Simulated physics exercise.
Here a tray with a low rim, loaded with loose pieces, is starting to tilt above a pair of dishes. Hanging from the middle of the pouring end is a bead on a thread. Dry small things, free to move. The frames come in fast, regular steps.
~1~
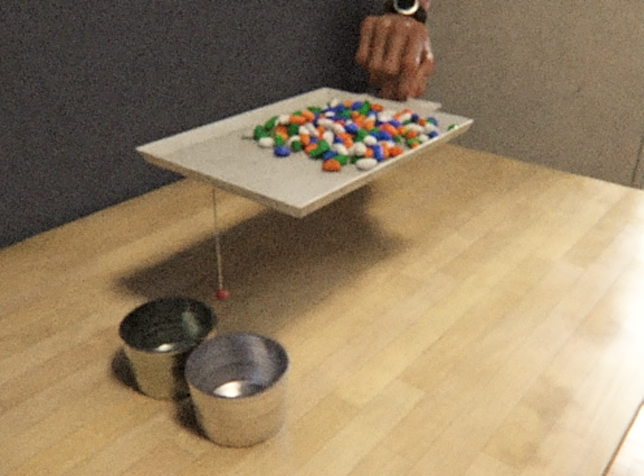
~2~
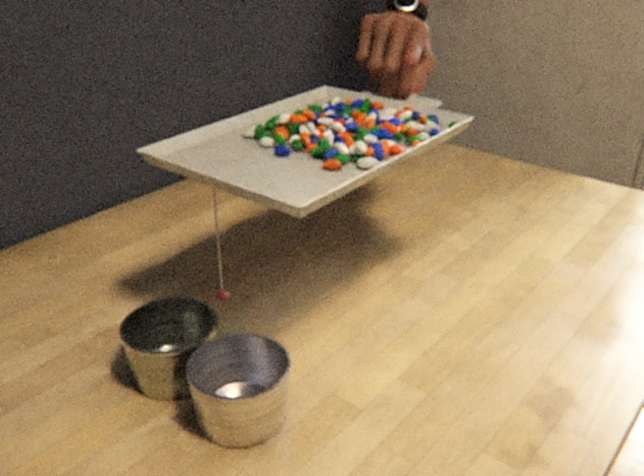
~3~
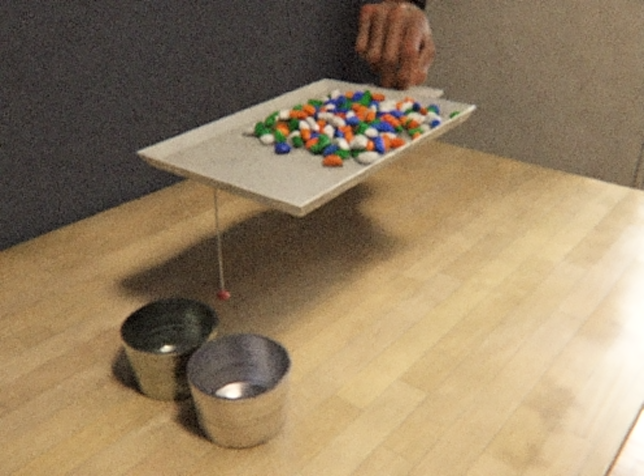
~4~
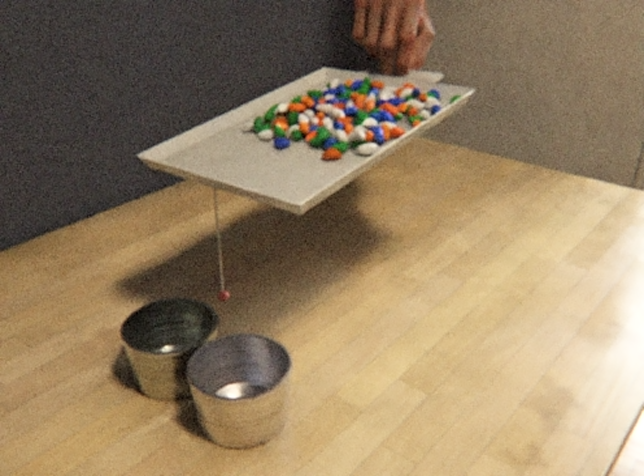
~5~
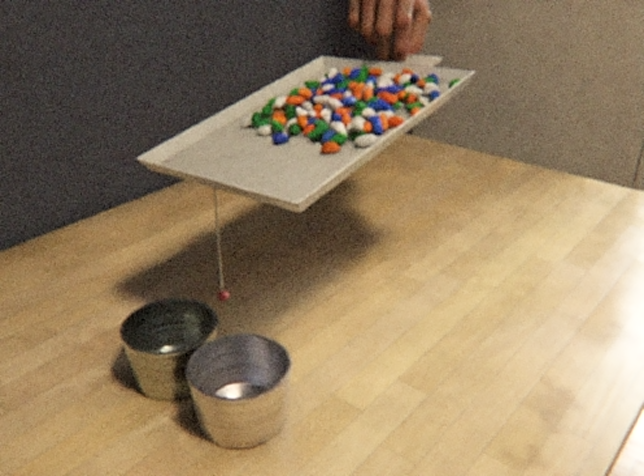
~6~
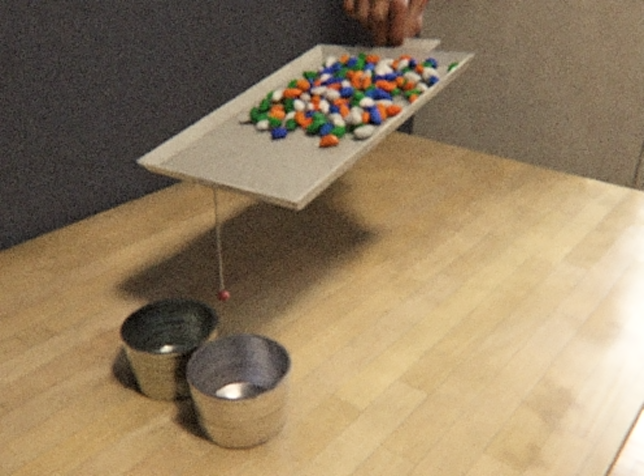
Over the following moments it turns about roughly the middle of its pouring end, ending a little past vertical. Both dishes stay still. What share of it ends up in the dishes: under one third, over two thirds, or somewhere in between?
Under one third.
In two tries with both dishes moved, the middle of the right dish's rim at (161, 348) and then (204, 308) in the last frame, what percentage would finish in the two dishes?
First position: Some 40 %; second position: Some 40 %.
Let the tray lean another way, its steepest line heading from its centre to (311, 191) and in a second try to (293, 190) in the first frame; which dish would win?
Respectively, the one at right and the one at right.
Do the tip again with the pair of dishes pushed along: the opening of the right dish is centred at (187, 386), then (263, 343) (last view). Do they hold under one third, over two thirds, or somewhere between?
For the first try it's less than a third, and for the second it's less than a third.
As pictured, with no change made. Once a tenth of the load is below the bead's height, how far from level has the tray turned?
Somewhere around 55 degrees.
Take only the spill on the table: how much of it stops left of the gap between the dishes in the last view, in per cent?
Estimate: Near 100 per cent.
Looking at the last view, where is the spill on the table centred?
My estimate puts the centre near (91, 347).
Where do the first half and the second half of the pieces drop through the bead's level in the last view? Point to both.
Initially about (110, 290); subsequently about (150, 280).
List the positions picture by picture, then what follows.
The first picture shows corners of the pouring end at (146, 148) and (299, 202), level; middle of the load at (352, 130), jelly beans; left dish at (134, 365); right dish at (203, 411); bead on its thread at (222, 295).
The second picture shows corners of the pouring end at (147, 149) and (299, 202), level; middle of the load at (353, 128).
The third picture shows corners of the pouring end at (147, 151) and (299, 201), tipped barely, lowest at the left corner; middle of the load at (354, 122).
The fourth picture shows corners of the pouring end at (147, 154) and (298, 199), tipped a little, lowest at the left corner; middle of the load at (353, 112).
The fifth picture shows corners of the pouring end at (146, 156) and (297, 197), tipped a little, lowest at the left corner; middle of the load at (351, 102).
The sixth picture shows corners of the pouring end at (146, 159) and (295, 195), tipped a little, lowest at the left corner; middle of the load at (349, 91); left dish at (135, 367); right dish at (204, 412).
Soon after the last picture, tray tipped steeply; about a third on the tray; a stray few in the right dish; a small part in the left dish; about a quarter outside both; about a quarter in the air.
A little later, tray tipped past a quarter turn; a stray few in the right dish; about a quarter in the left dish; most outside both.
Later still, tray tipped past a quarter turn; a stray few in the right dish; about a quarter in the left dish; most outside both.
At rest, tray tipped past a quarter turn; a stray few in the right dish; about a quarter in the left dish; most outside both.
